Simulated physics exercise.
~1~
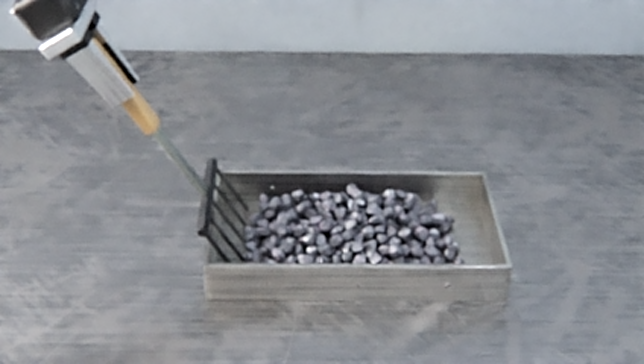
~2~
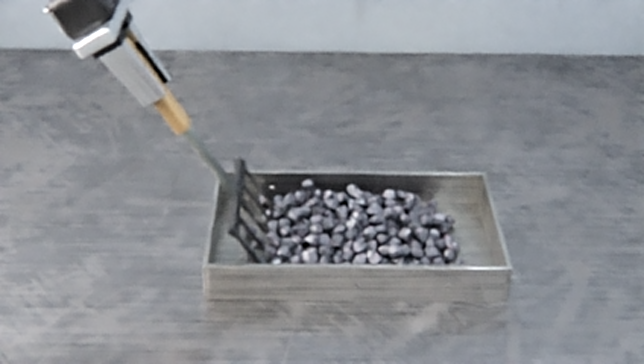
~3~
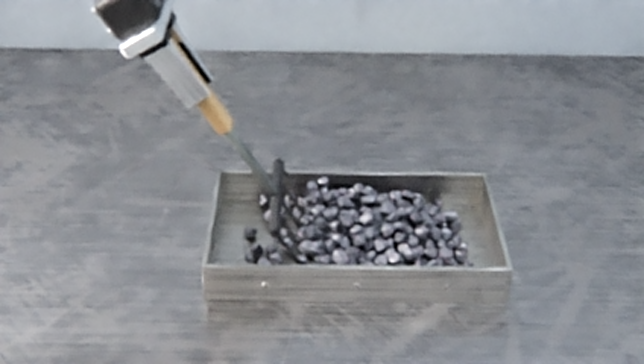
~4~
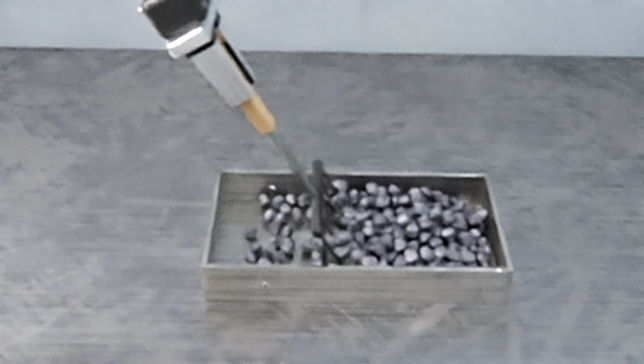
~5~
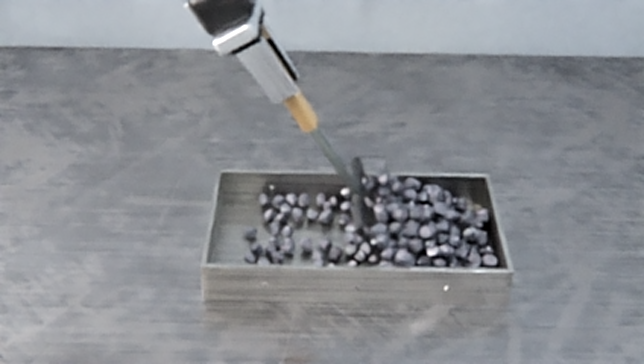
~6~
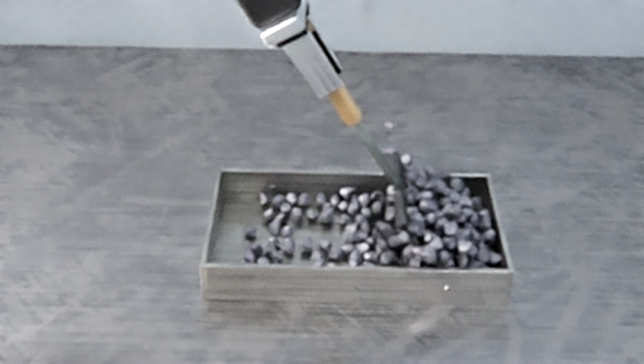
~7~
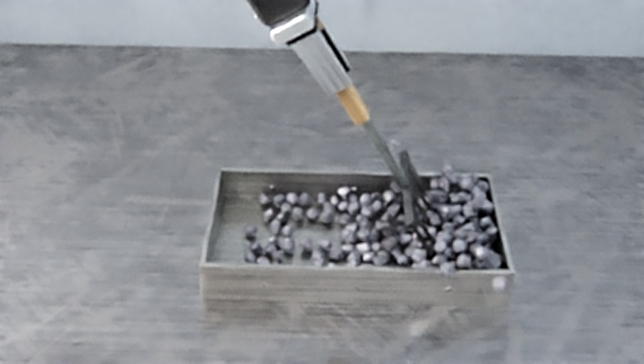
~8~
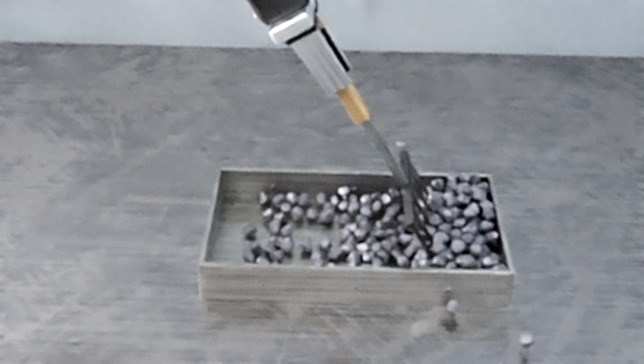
The footage shows a robot arm holding a dark comb at the left end of a shallow metal tin of small grey pebbles, then raking it rightward. The pebbles pile up against the right side, and a few spill over the front edge as the comb stops within the tin.
